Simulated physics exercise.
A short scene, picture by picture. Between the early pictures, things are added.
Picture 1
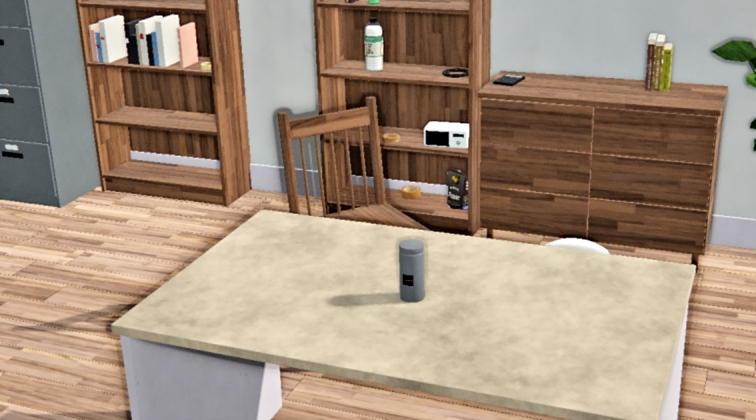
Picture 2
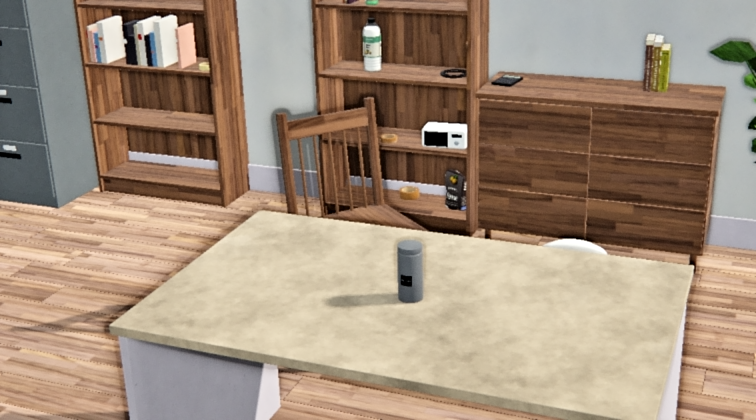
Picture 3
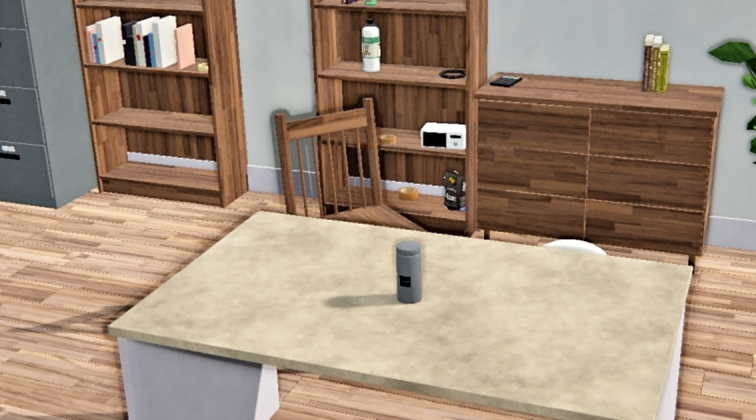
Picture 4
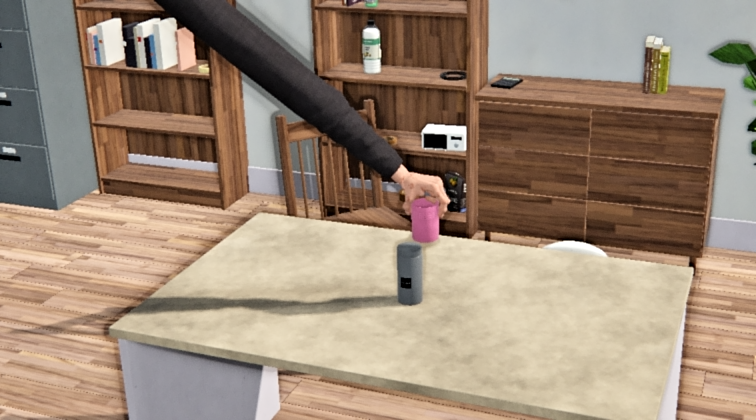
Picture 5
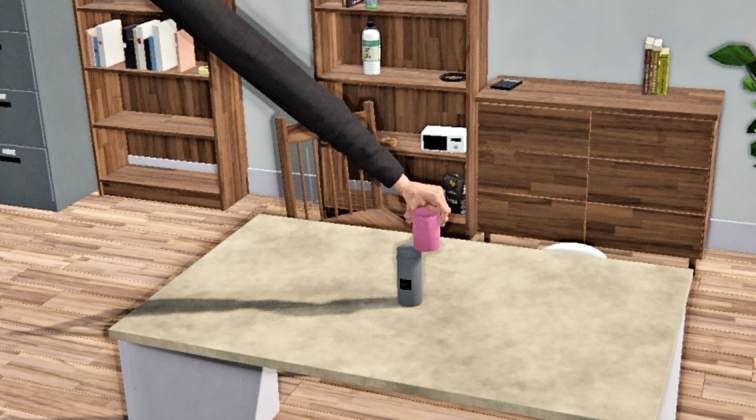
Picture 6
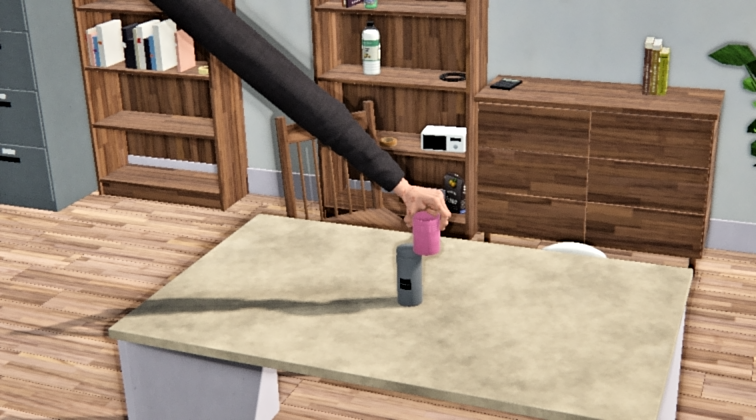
Hand in dark sleeve lowering a pink cup onto a pale tabletop just behind a grey jar, still gripping it.
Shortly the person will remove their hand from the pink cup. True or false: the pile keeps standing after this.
False.
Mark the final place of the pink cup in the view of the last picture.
It finishes at about (451, 298).
Then, 0.30 s after the last picture, pink cup now fallen.
Then, 0.40 s after the last picture, things are still on the move.
Then, 0.50 s after the last picture, as before.
Then, 1.80 s after the last picture, nothing new.
At rest, fallen, pink cup; grey jar in place. Seen from the same camera at the end, pink cup near (451, 298). The pile comes apart.
